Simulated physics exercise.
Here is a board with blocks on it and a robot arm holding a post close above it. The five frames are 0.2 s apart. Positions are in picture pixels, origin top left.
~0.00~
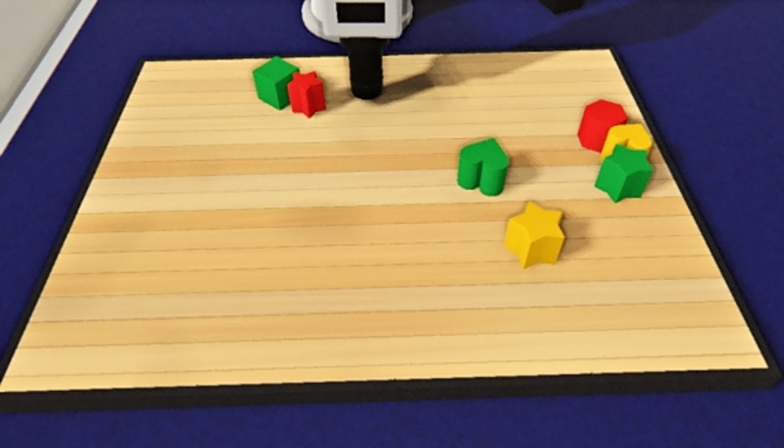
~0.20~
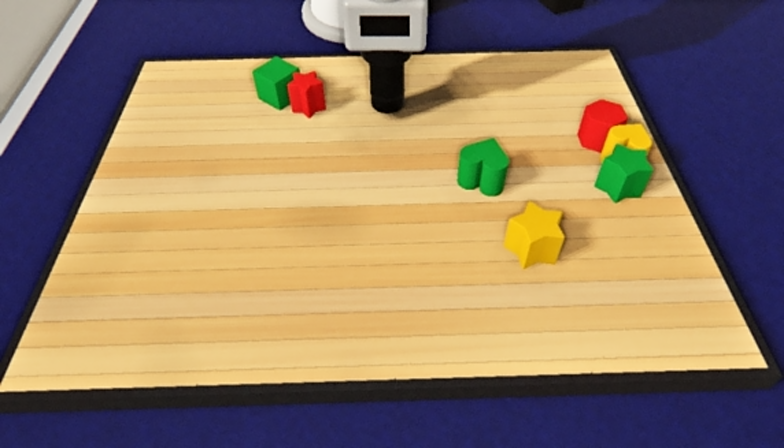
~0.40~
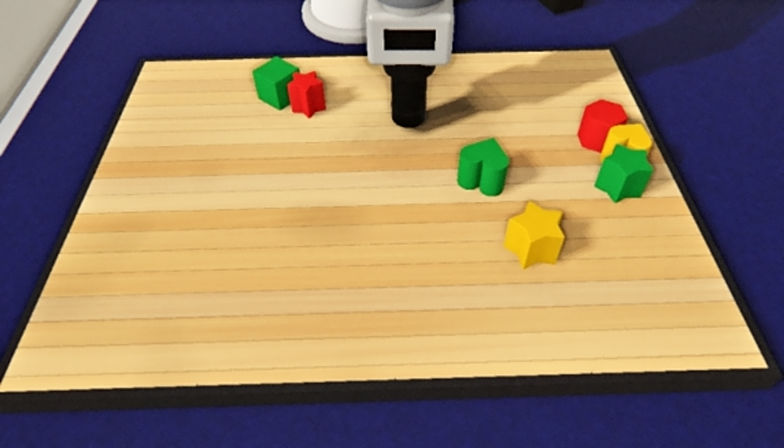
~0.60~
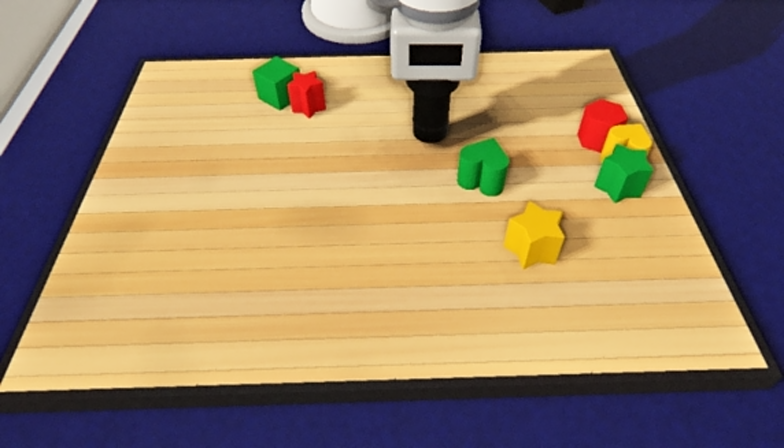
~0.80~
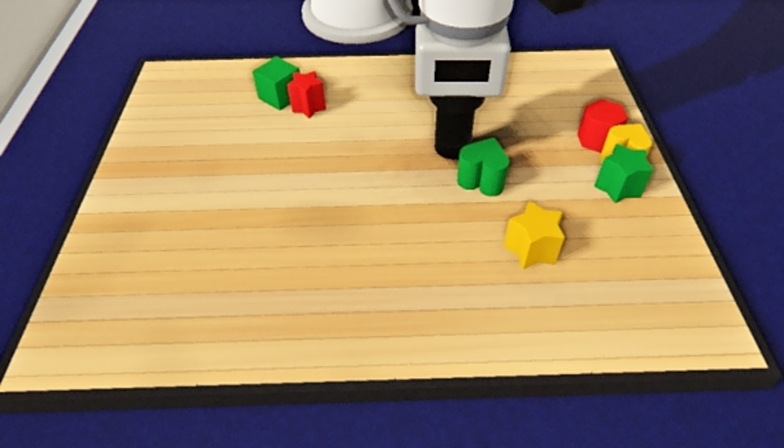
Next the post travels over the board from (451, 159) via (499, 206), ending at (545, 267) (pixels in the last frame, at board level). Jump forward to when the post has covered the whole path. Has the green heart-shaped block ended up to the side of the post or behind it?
Yes, that is how it ends up.
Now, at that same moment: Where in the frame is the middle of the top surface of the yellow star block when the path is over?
Just about (596, 269).
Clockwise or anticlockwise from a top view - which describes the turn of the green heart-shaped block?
From above, it turns counterclockwise.
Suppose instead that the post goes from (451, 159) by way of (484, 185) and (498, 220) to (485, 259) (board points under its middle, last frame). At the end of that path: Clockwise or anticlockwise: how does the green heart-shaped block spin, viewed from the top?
Against the clock.
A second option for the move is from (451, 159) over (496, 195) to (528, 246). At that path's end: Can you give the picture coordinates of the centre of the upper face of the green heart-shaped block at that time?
Its top middle will sit at (573, 206).
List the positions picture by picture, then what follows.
Post tip (367, 91); block tops, green heart-shaped block (486, 153); yellow star block (539, 221), in the first frame.
Post (388, 104); blocks unchanged, in the second frame.
Post (409, 118); blocks unchanged, in the third frame.
Post (430, 133); blocks unchanged, in the fourth frame.
Post (452, 149); green heart-shaped block (486, 153); yellow star block (539, 221), in the fifth frame.
The first path, step by step. One third of the way, post (485, 179); green heart-shaped block (523, 176), turned 35° anticlockwise.
Two thirds of the way, post (517, 215); green heart-shaped block (562, 195), turned 75° anticlockwise; yellow star block (554, 234), turned 45° clockwise.
At the end, post (548, 257); green heart-shaped block (567, 198), turned 85° anticlockwise; yellow star block (596, 269), turned 20° clockwise.
